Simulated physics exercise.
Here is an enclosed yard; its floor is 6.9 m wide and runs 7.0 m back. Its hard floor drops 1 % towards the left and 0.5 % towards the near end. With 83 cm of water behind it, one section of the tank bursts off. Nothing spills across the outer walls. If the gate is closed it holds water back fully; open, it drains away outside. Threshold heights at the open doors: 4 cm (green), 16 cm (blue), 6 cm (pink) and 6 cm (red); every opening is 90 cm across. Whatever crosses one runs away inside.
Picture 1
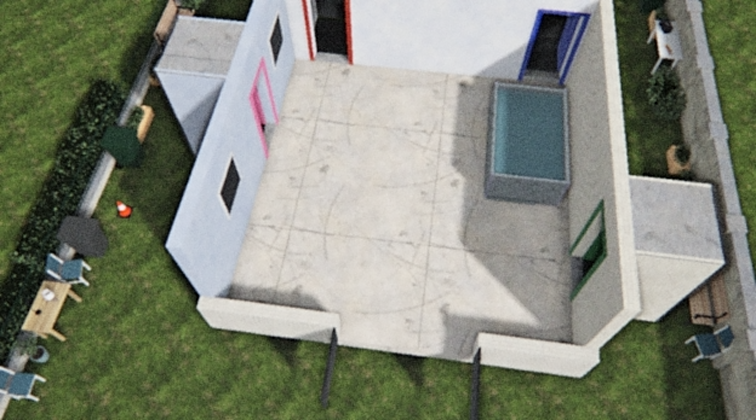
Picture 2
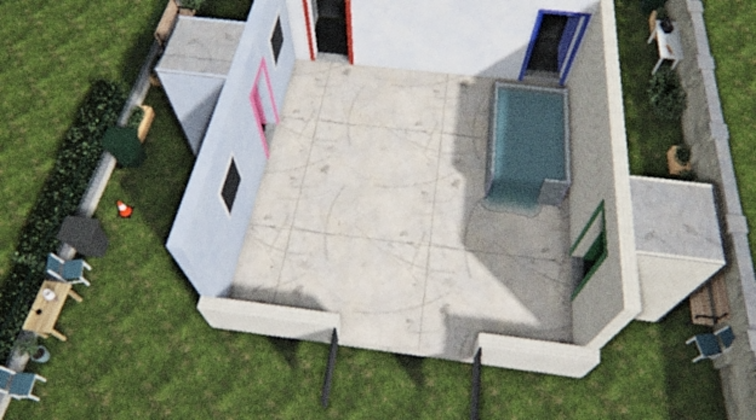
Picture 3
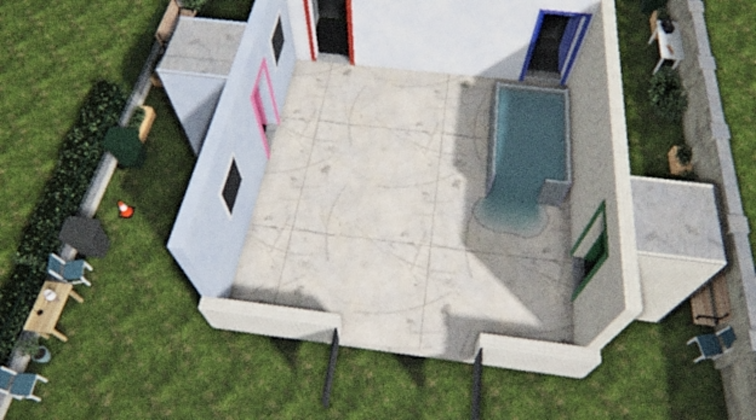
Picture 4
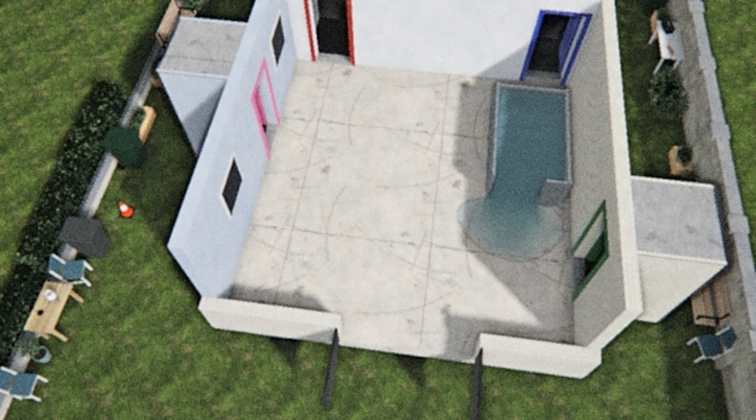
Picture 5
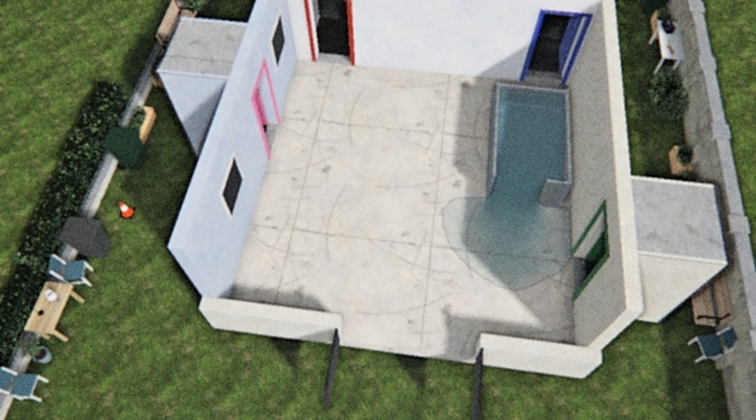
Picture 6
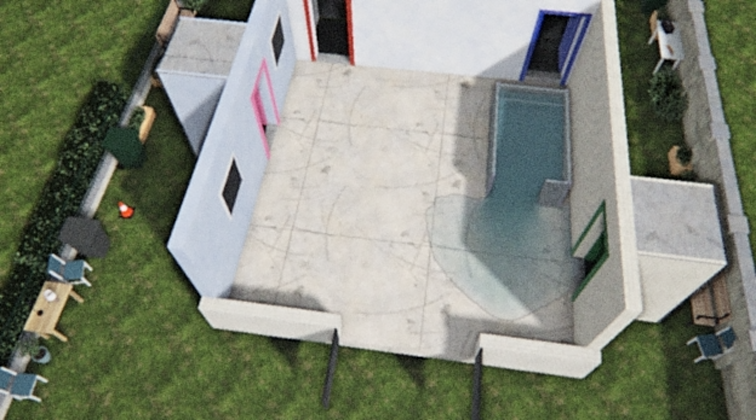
At first, a rectangular tank of water stands whole and still on the pale floor of a walled yard, near a blue-edged doorway. Then part of its near end opens and water pours out, spreading in a rounded sheet toward the near side and the left, while the level in the tank drops slightly.
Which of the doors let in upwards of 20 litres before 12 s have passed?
Door by door: At the green door it goes over the limit; at the blue door it keeps below the limit; at the pink door it keeps below the limit; at the red door it keeps below the limit.
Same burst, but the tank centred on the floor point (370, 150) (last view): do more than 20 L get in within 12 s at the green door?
Against that limit: Green not over.
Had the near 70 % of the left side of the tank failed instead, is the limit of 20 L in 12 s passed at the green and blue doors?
Against that limit: Green not over, blue below.
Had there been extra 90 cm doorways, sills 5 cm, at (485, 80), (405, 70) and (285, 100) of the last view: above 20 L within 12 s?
In turn: Below, under, not over.
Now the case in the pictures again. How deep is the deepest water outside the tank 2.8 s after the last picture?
About 23 cm.
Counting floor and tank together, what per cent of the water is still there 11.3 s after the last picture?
Roughly 50 in a hundred.
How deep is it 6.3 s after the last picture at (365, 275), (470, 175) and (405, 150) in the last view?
About 4, 0 and 0 cm.
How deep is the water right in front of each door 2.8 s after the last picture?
In cm: Green 14, blue 0, pink 0, red 0.
Then, 0.7 s after the last picture water covers 30 % of the floor and is deepest (43 cm) near (502, 205); green door 11 cm at the sill, 11 L in, blue door not reached, pink door not reached, red door not reached.
Then, 1.5 s after the last picture water covers 35 % of the floor and is deepest (42 cm) near (544, 354); green door 10 cm at the sill, 38 L in, blue door not reached, pink door not reached, red door not reached.
Then, 2.8 s after the last picture water covers 35 % of the floor and is deepest (23 cm) near (572, 349); green door 14 cm at the sill, 85 L in, blue door not reached, pink door not reached, red door not reached.
Then, 6.3 s after the last picture water covers 50 % of the floor and is deepest (18 cm) near (252, 316); green door 7 cm at the sill, 182 L in, blue door not reached, pink door 4 cm at the sill, 0 L in, red door not reached.
Then, 11.3 s after the last picture water covers 80 % of the floor and is deepest (10 cm) near (225, 312); green door 3 cm at the sill, 201 L in, blue door 1 cm at the sill, 0 L in, pink door 4 cm at the sill, 0 L in, red door 6 cm at the sill, 2 L in.
